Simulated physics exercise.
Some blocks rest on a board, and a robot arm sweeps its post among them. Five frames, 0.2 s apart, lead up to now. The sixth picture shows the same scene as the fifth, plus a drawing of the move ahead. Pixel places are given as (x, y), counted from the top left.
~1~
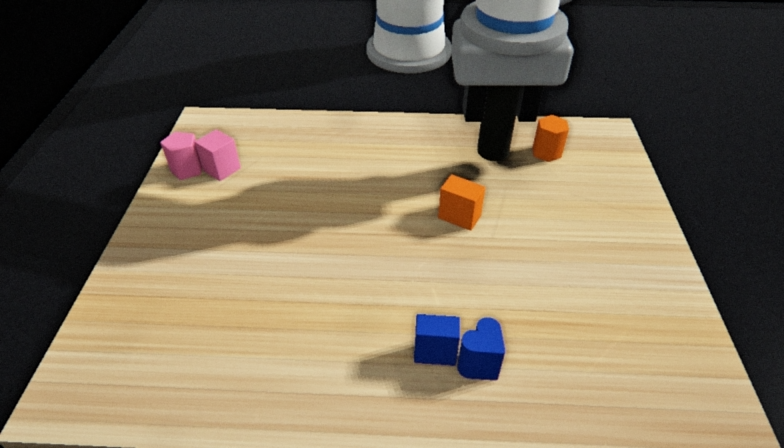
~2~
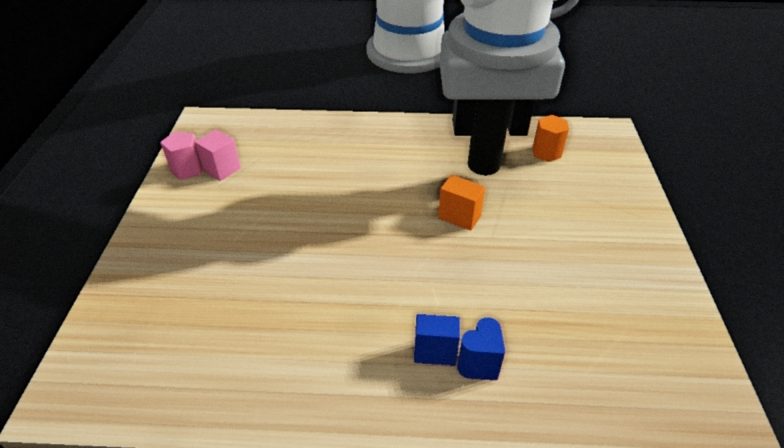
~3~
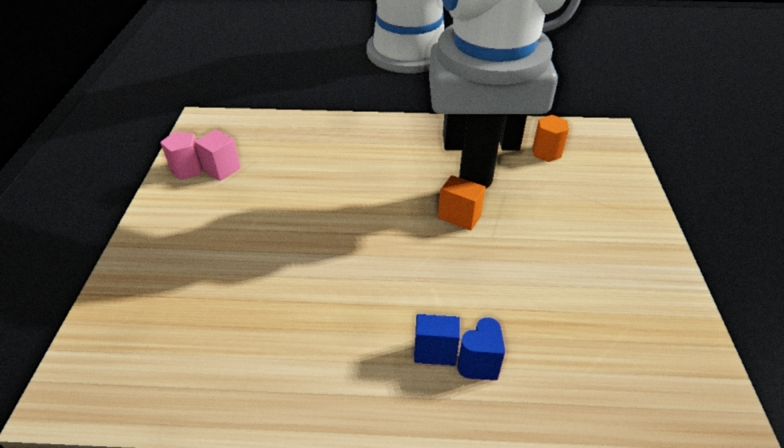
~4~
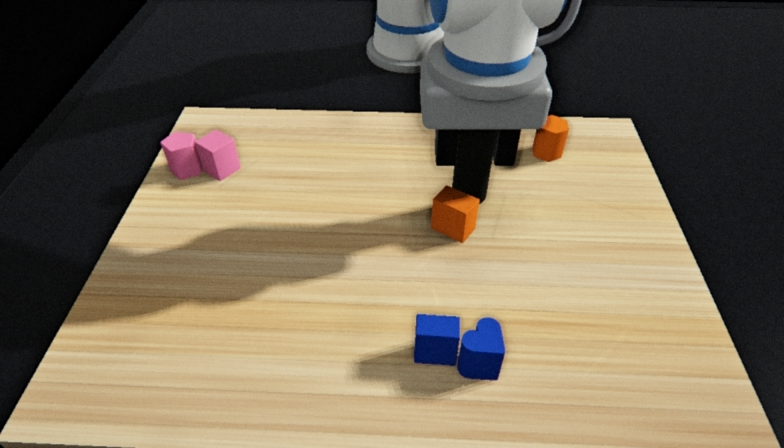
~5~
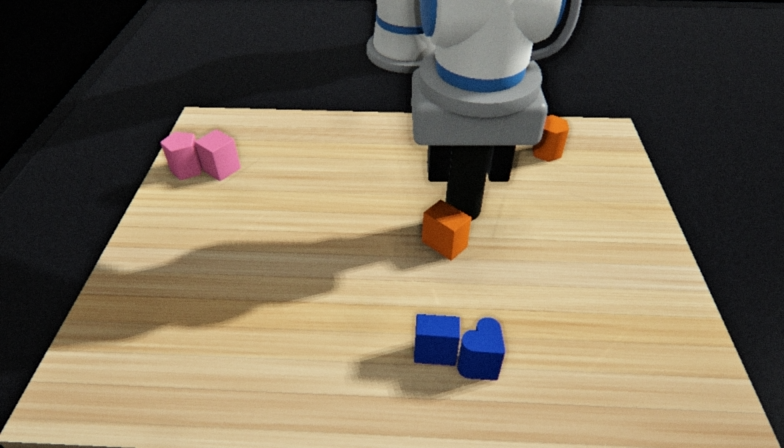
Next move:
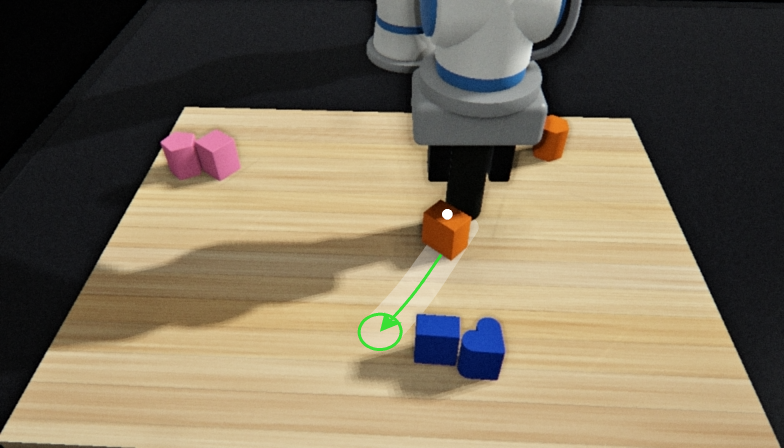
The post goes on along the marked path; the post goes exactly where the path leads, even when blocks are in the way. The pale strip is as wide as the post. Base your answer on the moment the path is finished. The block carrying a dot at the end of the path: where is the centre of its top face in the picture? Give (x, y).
Near (360, 331).
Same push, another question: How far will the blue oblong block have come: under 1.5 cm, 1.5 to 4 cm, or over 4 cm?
Up to 1.5 cm.
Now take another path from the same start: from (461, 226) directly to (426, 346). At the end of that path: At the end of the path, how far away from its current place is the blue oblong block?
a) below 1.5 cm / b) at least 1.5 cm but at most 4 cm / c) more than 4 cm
I'll go with b - at least 1.5 cm but at most 4 cm.
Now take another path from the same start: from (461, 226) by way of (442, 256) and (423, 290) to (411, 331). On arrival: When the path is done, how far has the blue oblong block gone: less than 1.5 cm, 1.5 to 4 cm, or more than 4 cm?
Its final spot will lie within 1.5 cm of the current one.
The drawn path runs from (461, 226) by way of (427, 275) to (380, 331); the dot is on the orange oblong block.
On the path given first. One third of the way, post at (440, 244); orange oblong block at (423, 250).
Two thirds of the way, post at (414, 280); orange oblong block at (395, 289).
At the end, post at (380, 317); blue oblong block not moved; orange oblong block at (360, 331), turned 20° anticlockwise.
